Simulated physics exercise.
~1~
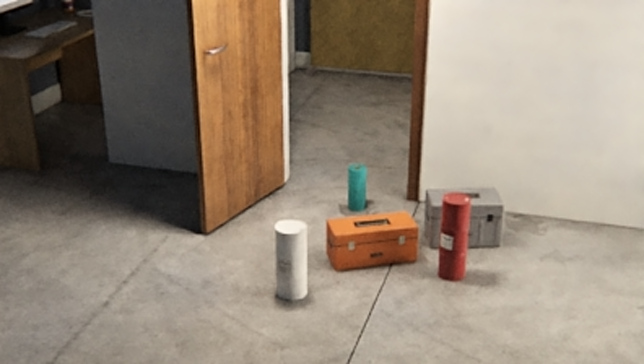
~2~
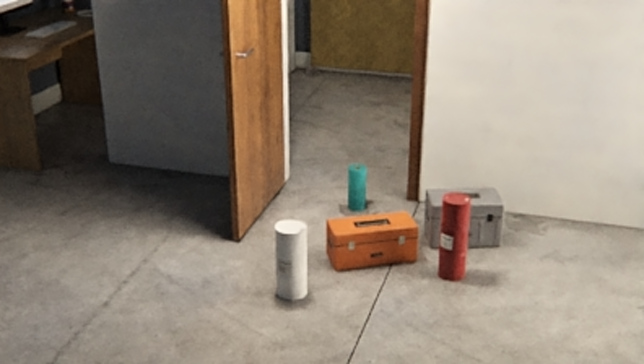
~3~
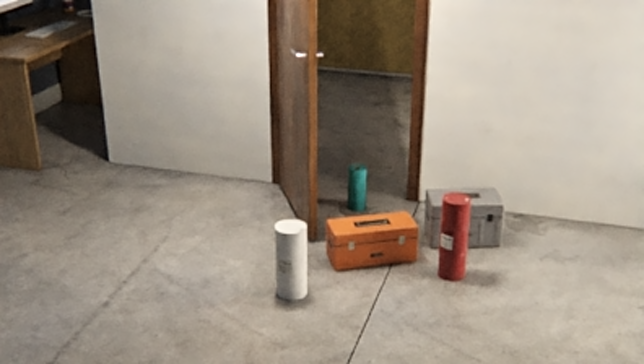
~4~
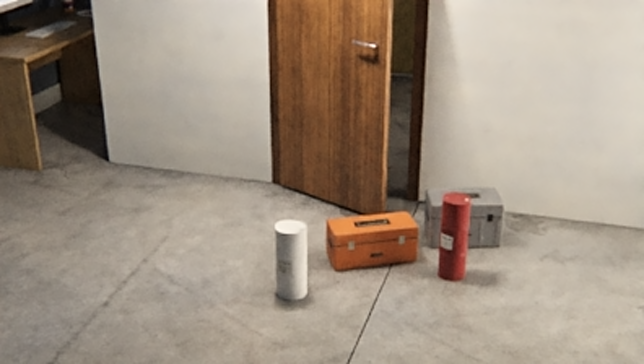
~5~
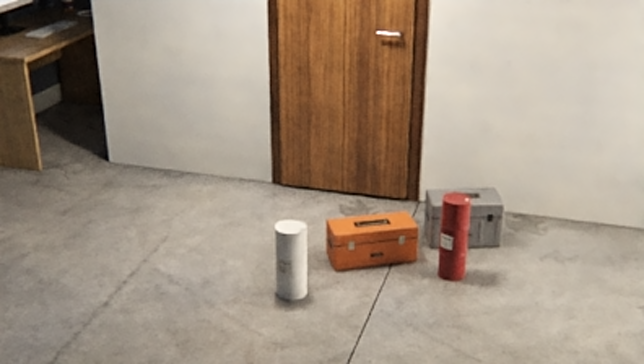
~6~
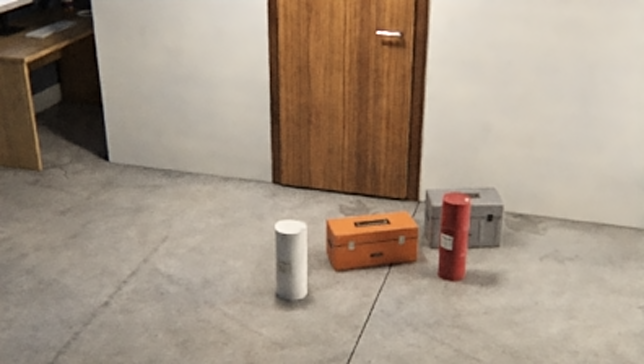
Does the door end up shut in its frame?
Yes, the door swings all the way round and ends closed, filling the doorway.
A wooden door stands wide open on the left of a doorway, swung out into a room with a grey concrete floor. A turquoise roll stands upright by the opening, behind an orange toolbox, with a white canister to the left and a red canister and grey toolbox to the right. The door swings round towards its frame, turning edge-on as it passes behind the white canister. It carries on to the right across the opening, and the turquoise roll disappears from view behind it. The door ends flush in its frame, while the toolboxes and canisters stay where they were.
